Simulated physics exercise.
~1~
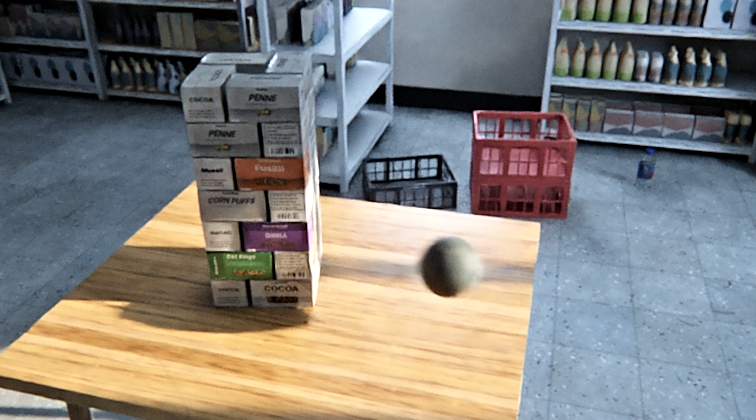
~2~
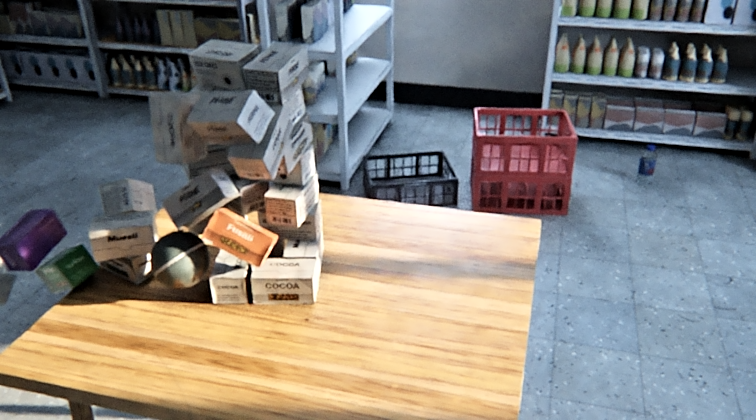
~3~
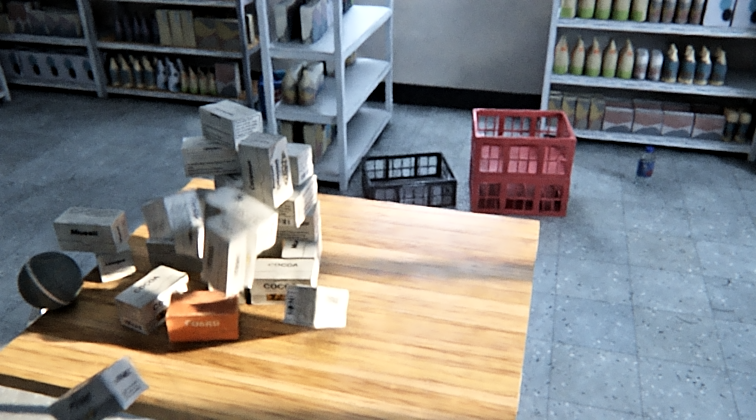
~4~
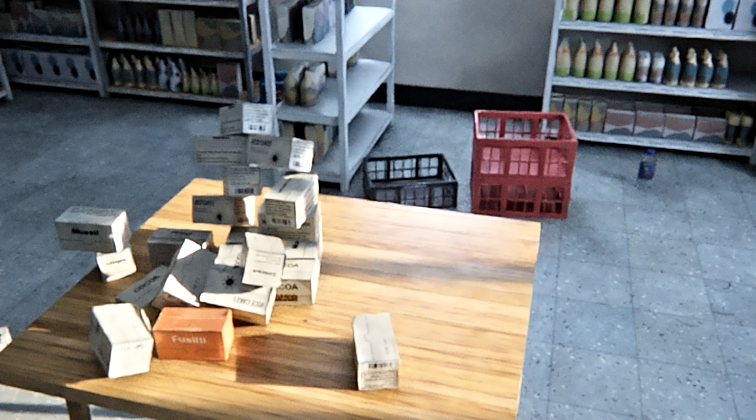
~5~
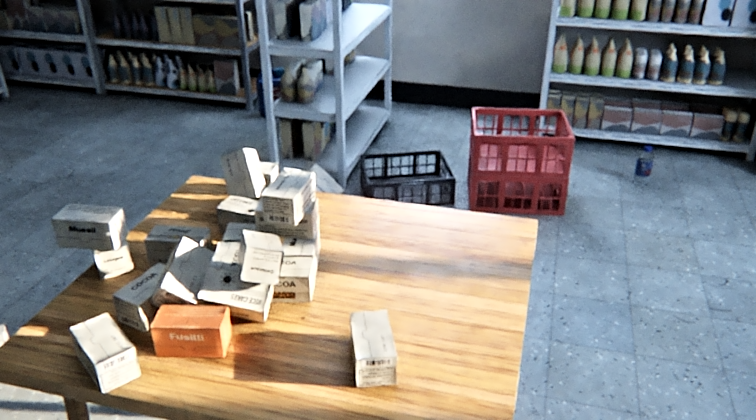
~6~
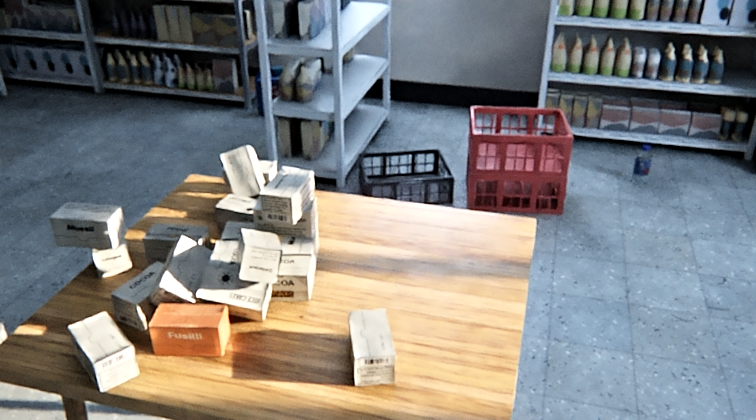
A tower of small boxes is struck by a flying ball and collapses across the wooden table.
